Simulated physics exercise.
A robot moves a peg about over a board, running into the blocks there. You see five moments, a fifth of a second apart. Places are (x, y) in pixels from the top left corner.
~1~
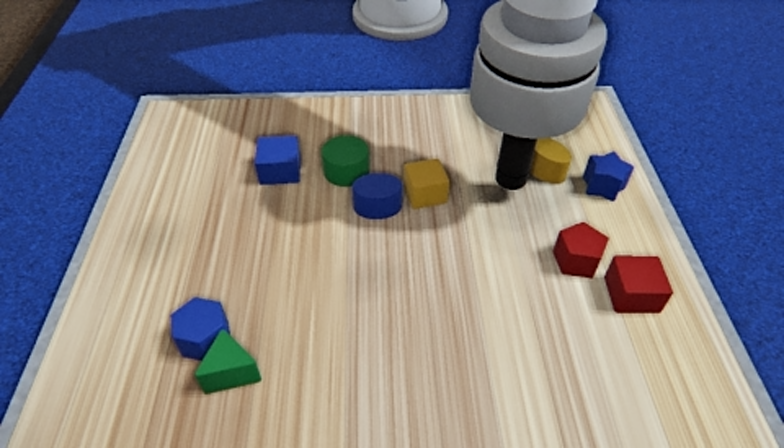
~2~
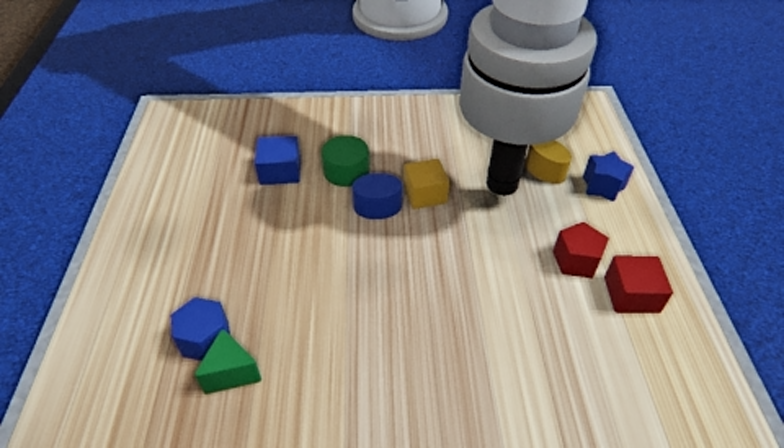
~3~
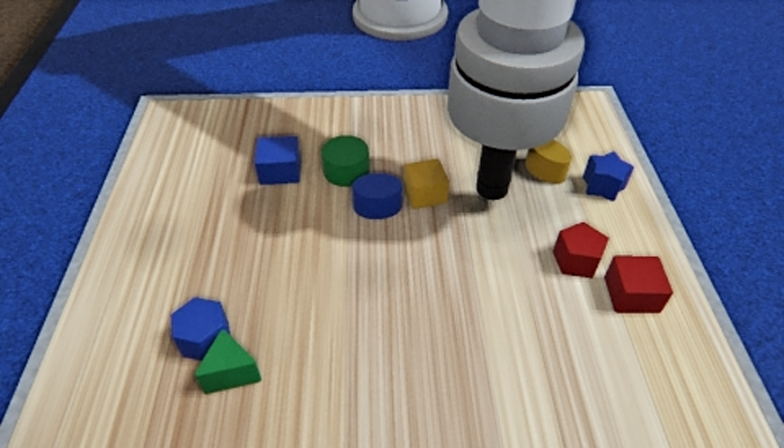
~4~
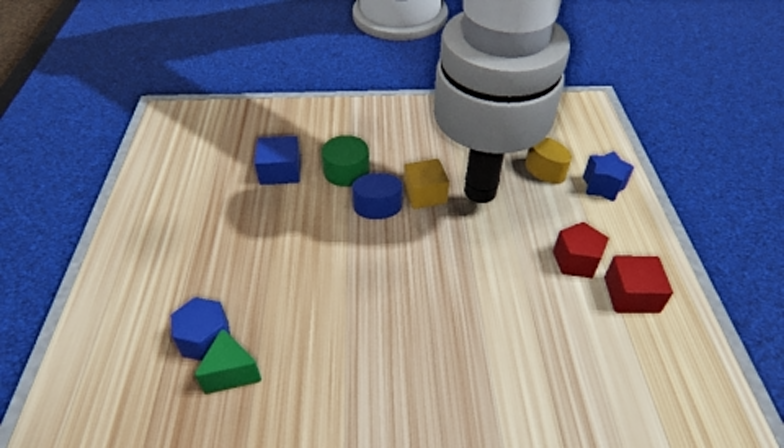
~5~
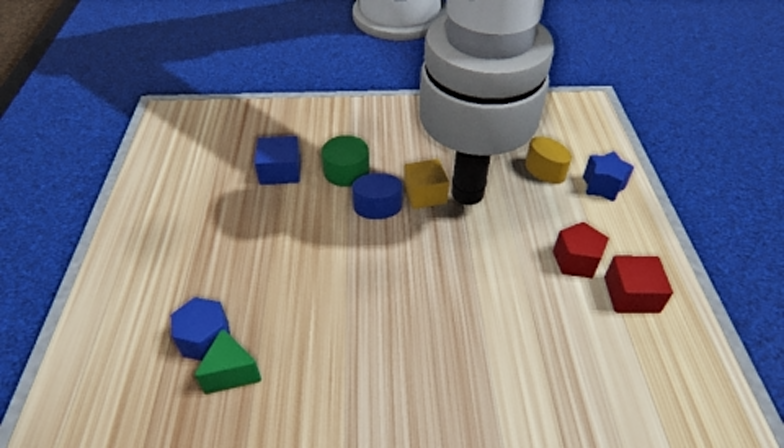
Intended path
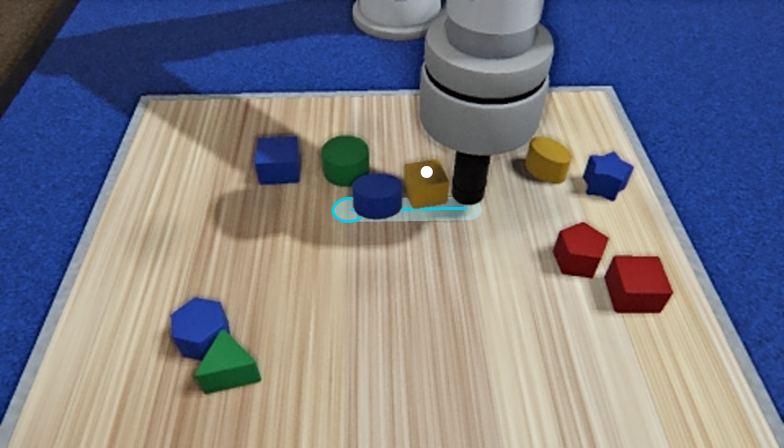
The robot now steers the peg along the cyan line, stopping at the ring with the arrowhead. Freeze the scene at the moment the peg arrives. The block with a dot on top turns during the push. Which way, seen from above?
Seen from above, its turn is clockwise.
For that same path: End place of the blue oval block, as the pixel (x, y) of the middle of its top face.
At roughly (314, 179).
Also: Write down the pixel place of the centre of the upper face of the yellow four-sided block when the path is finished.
It is going to be at (388, 162).
The drawn path runs from (466, 208) to (349, 210); the dot is on the yellow four-sided block.
One third of the way, peg at (426, 195); blue oval block at (359, 182), turned 35° anticlockwise; yellow four-sided block at (402, 164), turned 35° clockwise.
Two thirds of the way, peg at (387, 196); blue oval block at (352, 182), turned 45° anticlockwise; yellow four-sided block at (389, 162), turned 85° clockwise.
At the end, peg at (348, 196); green round block not moved; blue oval block at (314, 179), turned 35° anticlockwise; yellow four-sided block at (388, 162), turned 90° clockwise.
